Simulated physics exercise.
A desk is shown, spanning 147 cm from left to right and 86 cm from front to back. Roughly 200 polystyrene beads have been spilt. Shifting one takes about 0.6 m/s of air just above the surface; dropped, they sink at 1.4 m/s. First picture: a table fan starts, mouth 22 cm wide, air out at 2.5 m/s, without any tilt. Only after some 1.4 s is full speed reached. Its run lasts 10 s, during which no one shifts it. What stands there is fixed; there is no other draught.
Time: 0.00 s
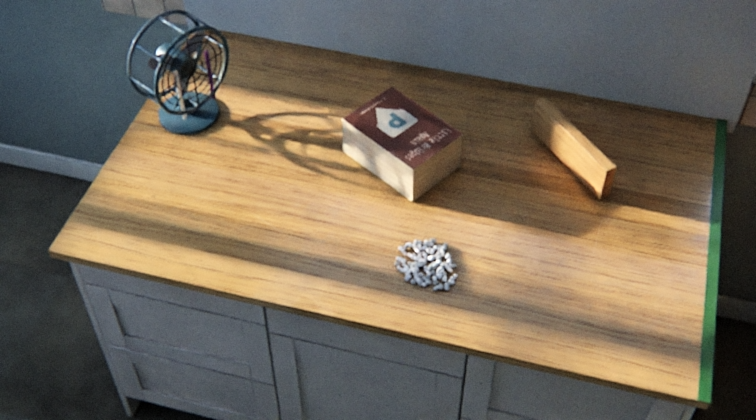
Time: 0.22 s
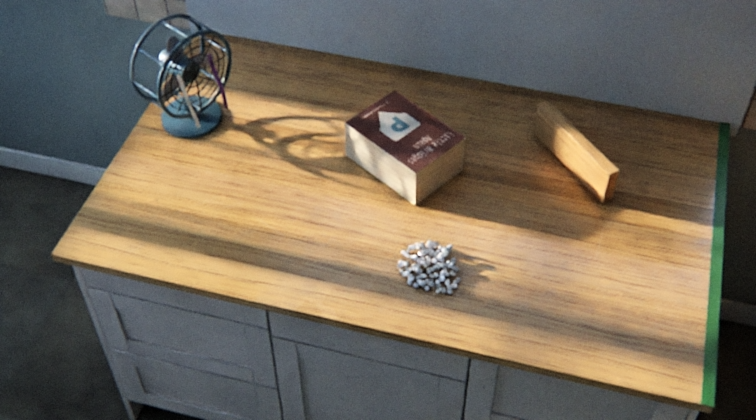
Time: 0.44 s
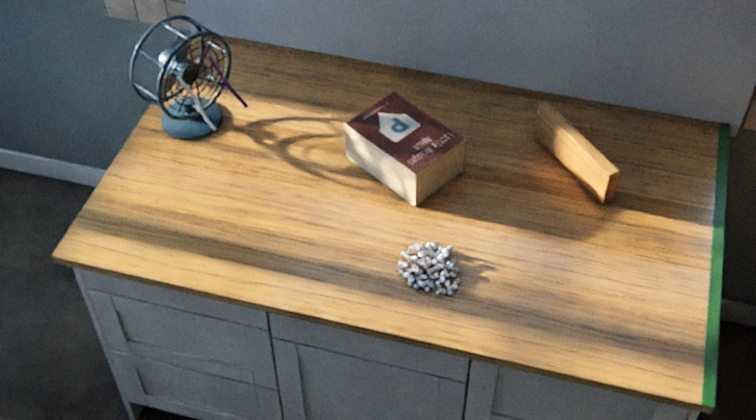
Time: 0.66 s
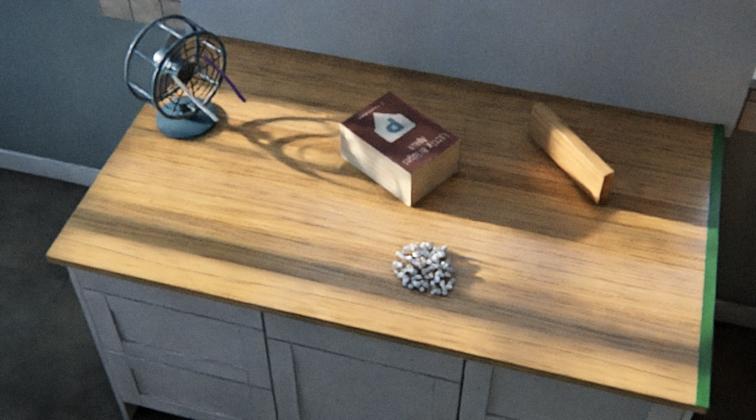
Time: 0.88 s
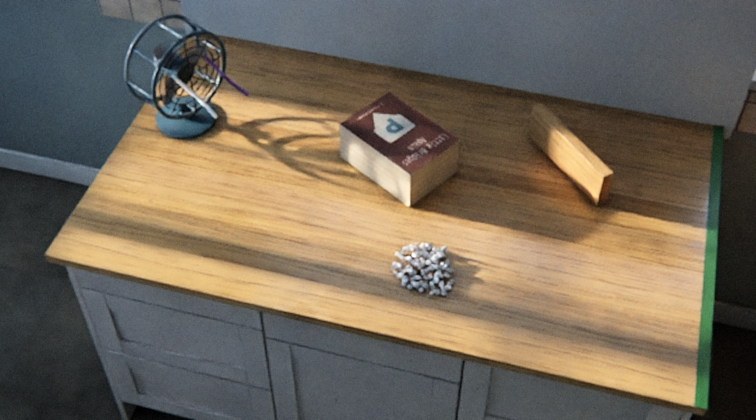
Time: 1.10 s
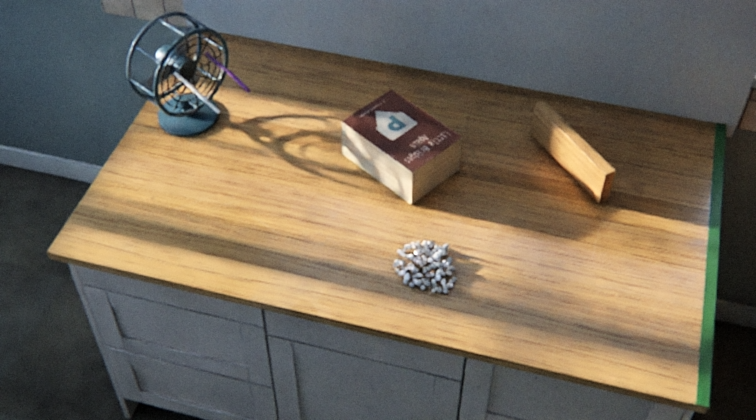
The clip opens on a wooden desktop with a small table fan at the back left, a thick book, an upright board and a pile of pale beads. A purple streamer then shows at the fan and flutters, while the beads, book and board stay put.
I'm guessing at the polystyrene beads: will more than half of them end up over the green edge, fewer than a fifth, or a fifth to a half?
In the end a fifth to a half will.
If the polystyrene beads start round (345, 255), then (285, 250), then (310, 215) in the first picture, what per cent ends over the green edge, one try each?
Going through the three spots in order, you'd get 0 percent, 0 percent and 2 percent.
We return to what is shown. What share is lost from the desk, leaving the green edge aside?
It comes out at some 60 %.
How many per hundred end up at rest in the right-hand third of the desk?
5 %.
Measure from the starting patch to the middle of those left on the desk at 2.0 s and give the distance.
About 40 cm.
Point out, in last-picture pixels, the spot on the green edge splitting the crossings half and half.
(713, 351).
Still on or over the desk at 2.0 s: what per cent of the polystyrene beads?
Around 60 %.
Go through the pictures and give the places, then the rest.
The middle of the polystyrene beads is near (425, 262), none has stirred yet and the mouth of the table fan is at (179, 63), in the first frame.
The middle of the polystyrene beads is near (428, 264), none has stirred yet and the green edge is centred on (723, 248), in the second frame.
The middle of the polystyrene beads is near (428, 265), none has stirred yet, the top of a book is at (405, 131) and the top of a board is at (578, 137), in the third frame.
The middle of the polystyrene beads is near (423, 266) and none has stirred yet, in the fourth frame.
The middle of the polystyrene beads is near (422, 266) and none has stirred yet, in the fifth frame.
The middle of the polystyrene beads is near (424, 264) and none has stirred yet, in the sixth frame.
After 2.0 s the count stands so, 0 % are over the green edge; the middle of those still in play is near (602, 341).
After 3.2 s the count stands so, 36 % are over the green edge.
After 5.5 s the count stands so, 36 % are over the green edge.
After 10.0 s, at the end, 36 % are over the green edge.
